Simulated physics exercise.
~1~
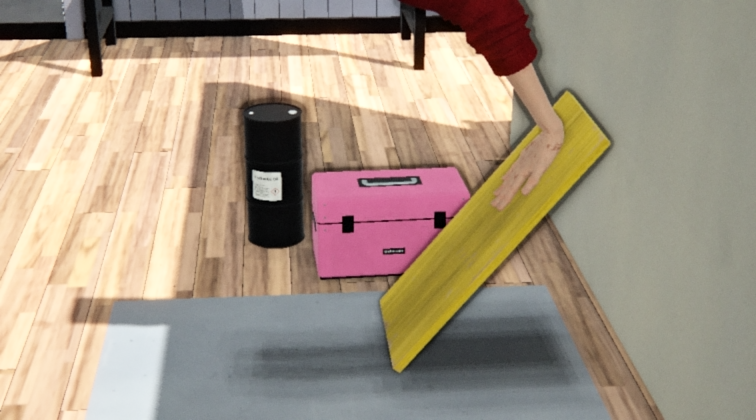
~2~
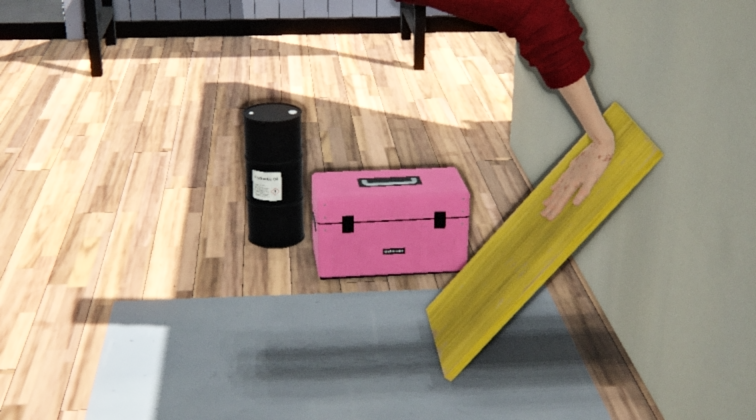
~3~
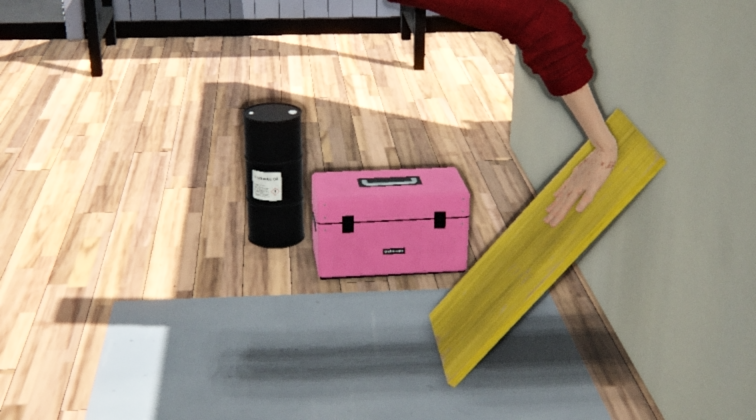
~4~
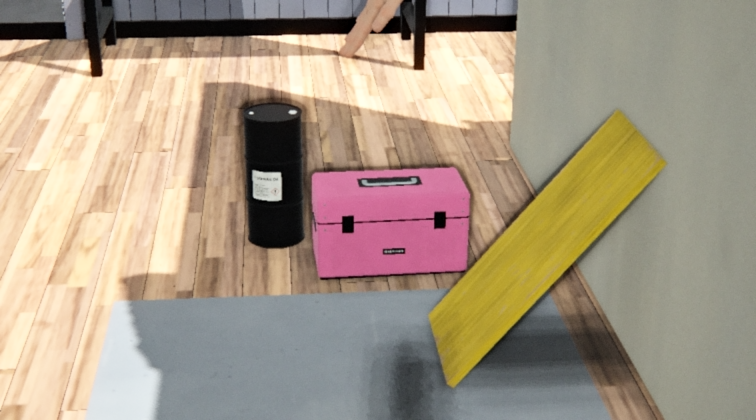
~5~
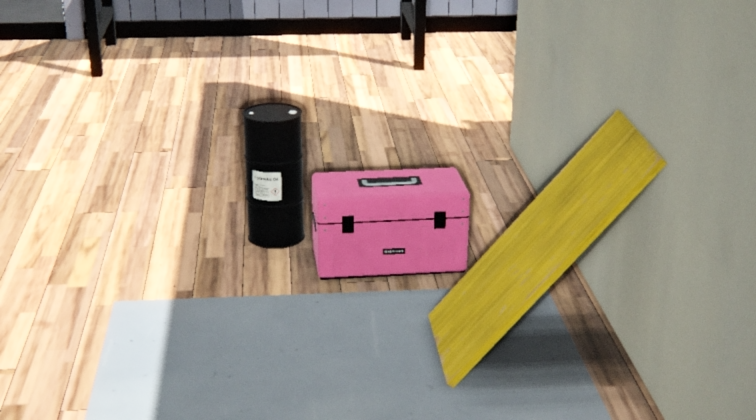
A yellow board was leant against a wall beside a pink toolbox and a black canister, as a hand in a red sleeve shifted it right and slightly down. The hand then let go and drew away, and the board stayed leaning there.
